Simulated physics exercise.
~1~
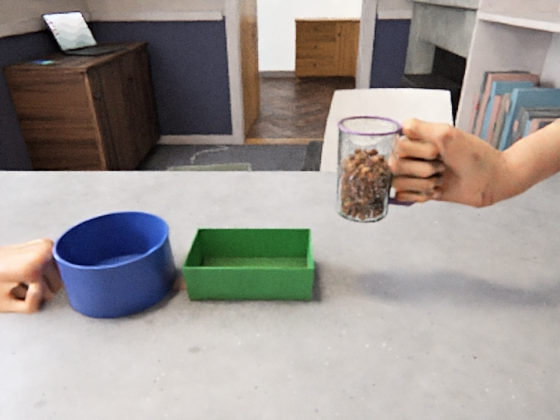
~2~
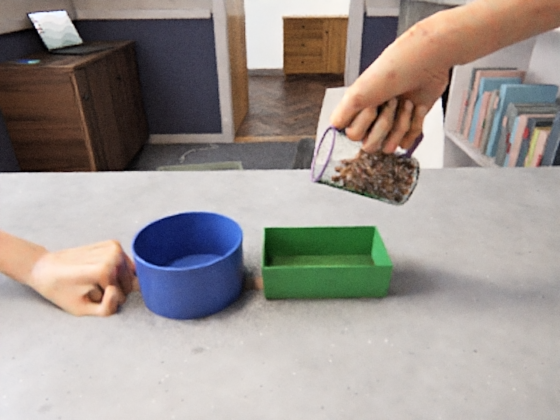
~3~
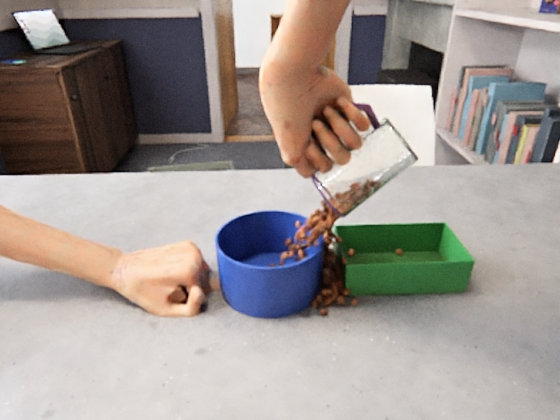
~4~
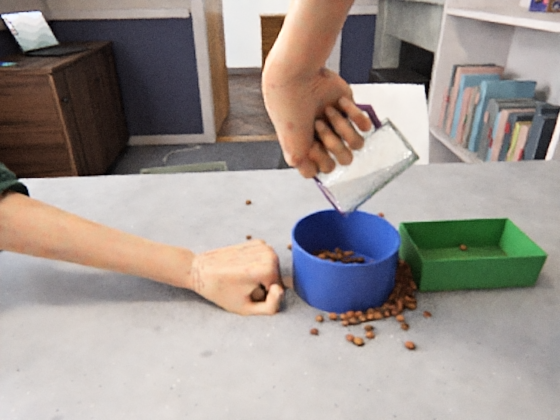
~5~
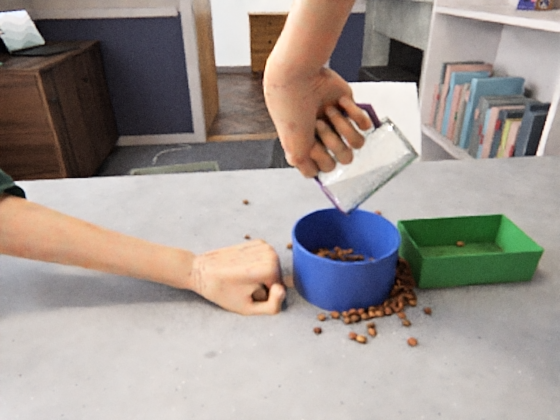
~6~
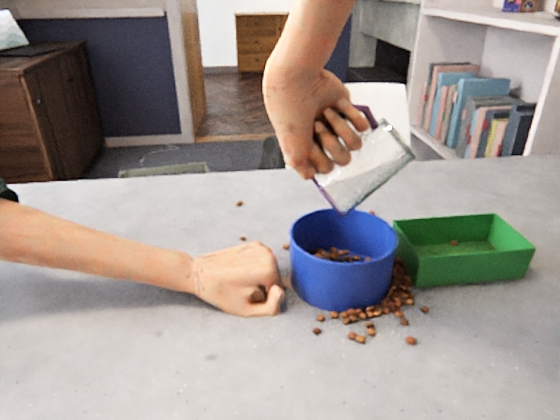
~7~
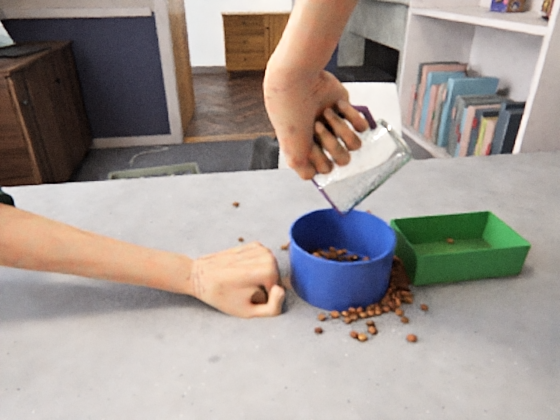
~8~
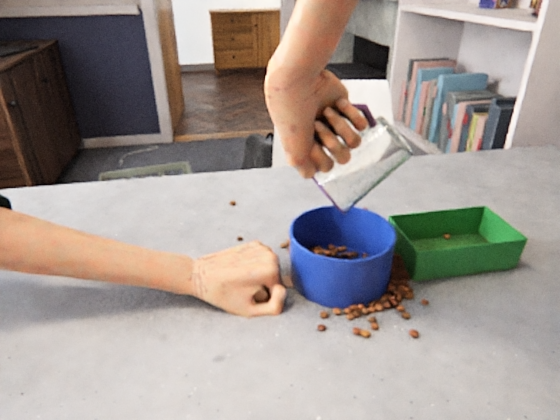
Brown kibble pours from a tilted cup into the sliding blue pot and onto the table.
